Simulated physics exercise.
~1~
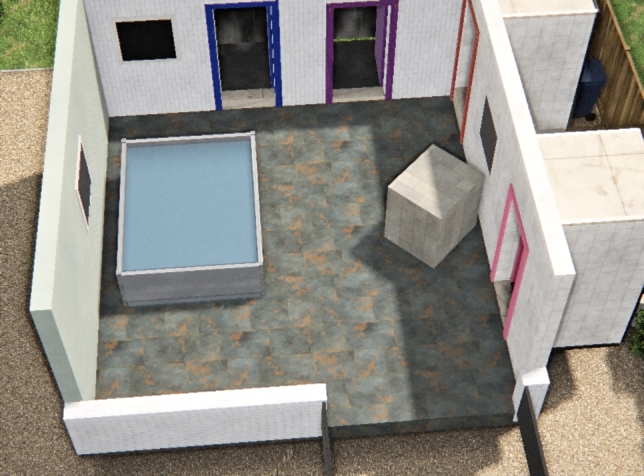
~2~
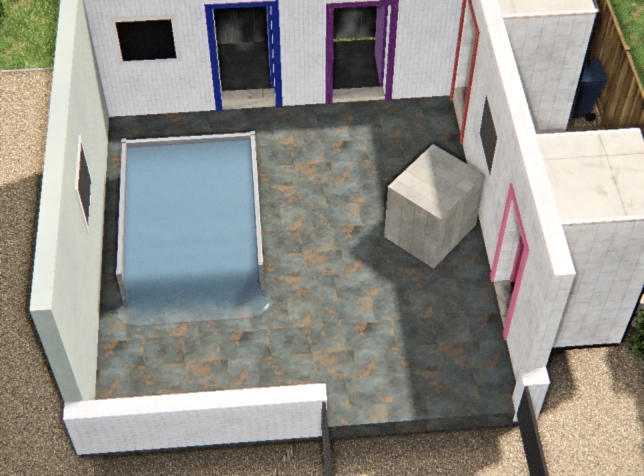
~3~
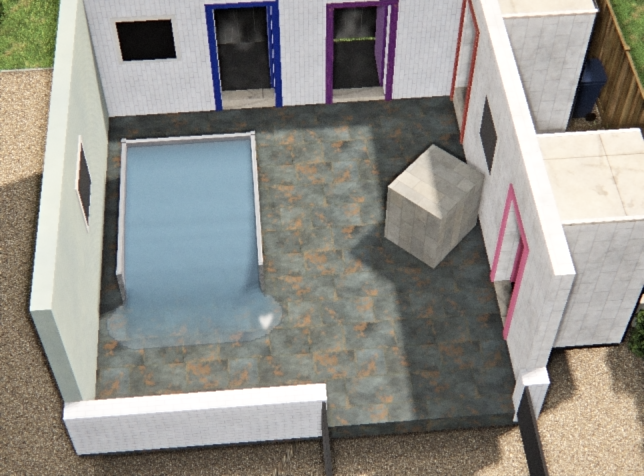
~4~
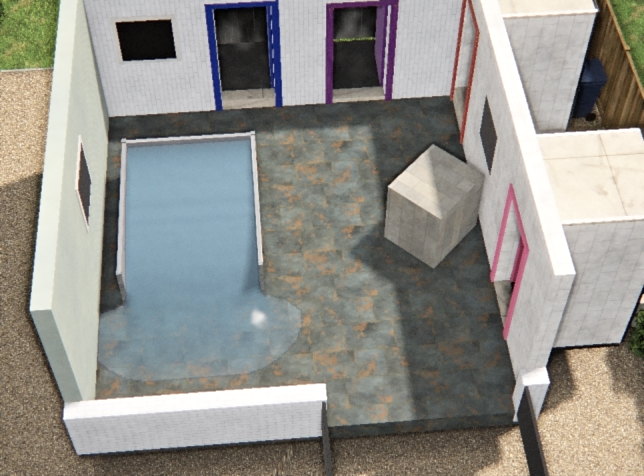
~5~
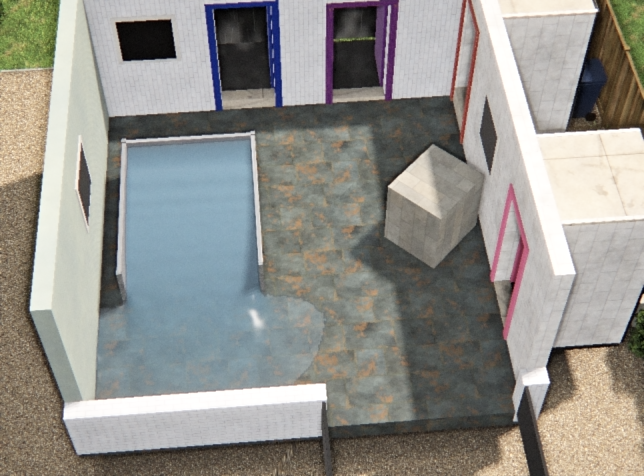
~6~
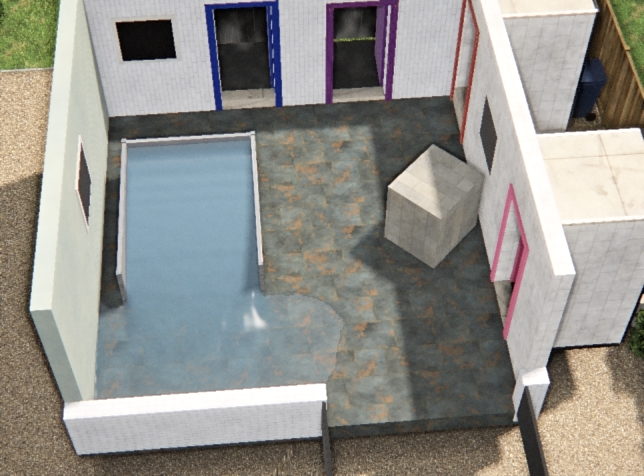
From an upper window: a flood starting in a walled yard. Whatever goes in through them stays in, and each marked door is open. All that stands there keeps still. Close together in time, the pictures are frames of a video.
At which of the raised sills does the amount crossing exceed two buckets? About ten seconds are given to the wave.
At the pink door it exceeds two buckets; at the blue door it does not exceed two buckets; at the purple door it does not exceed two buckets; at the red door it does not exceed two buckets.
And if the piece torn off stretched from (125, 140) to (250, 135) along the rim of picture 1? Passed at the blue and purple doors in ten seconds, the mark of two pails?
I'd say the blue crosses the line and the purple crosses the line.
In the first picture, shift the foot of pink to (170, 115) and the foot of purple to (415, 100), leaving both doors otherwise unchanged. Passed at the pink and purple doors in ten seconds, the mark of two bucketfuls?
Well, the pink one crosses the threshold, while the purple one stays short of the threshold.
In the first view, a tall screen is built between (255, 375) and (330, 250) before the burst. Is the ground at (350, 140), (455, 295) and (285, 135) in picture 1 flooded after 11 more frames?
Log, spots one to three: Spared; spared; spared.
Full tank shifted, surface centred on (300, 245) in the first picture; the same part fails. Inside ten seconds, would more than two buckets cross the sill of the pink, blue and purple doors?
Pink door stays within it; blue door stays within it; purple door stays within it.
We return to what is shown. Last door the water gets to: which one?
The purple one.
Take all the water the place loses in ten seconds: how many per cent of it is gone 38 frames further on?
Somewhere around 60 per cent, I'd say.
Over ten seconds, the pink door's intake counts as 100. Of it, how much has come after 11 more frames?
I make it 0 per cent.
A moment on, water covers 25 % of the floor; the pink door not reached, the blue door not reached, the purple door not reached, the red door not reached.
Next, water covers 30 % of the floor; the pink door not reached, the blue door not reached, the purple door not reached, the red door not reached.
Then, water covers 55 % of the floor; the pink door over two buckets in, the blue door not reached, the purple door not reached, the red door not reached.
Later, water covers 85 % of the floor; the pink door far over two buckets in, the blue door wet at the sill, nothing in, the purple door wet at the sill, nothing in, the red door wet at the sill, nothing in.
In the end, water covers 95 % of the floor; the pink door far over two buckets in, the blue door wet at the sill, nothing in, the purple door wet at the sill, nothing in, the red door wet at the sill, nothing in.
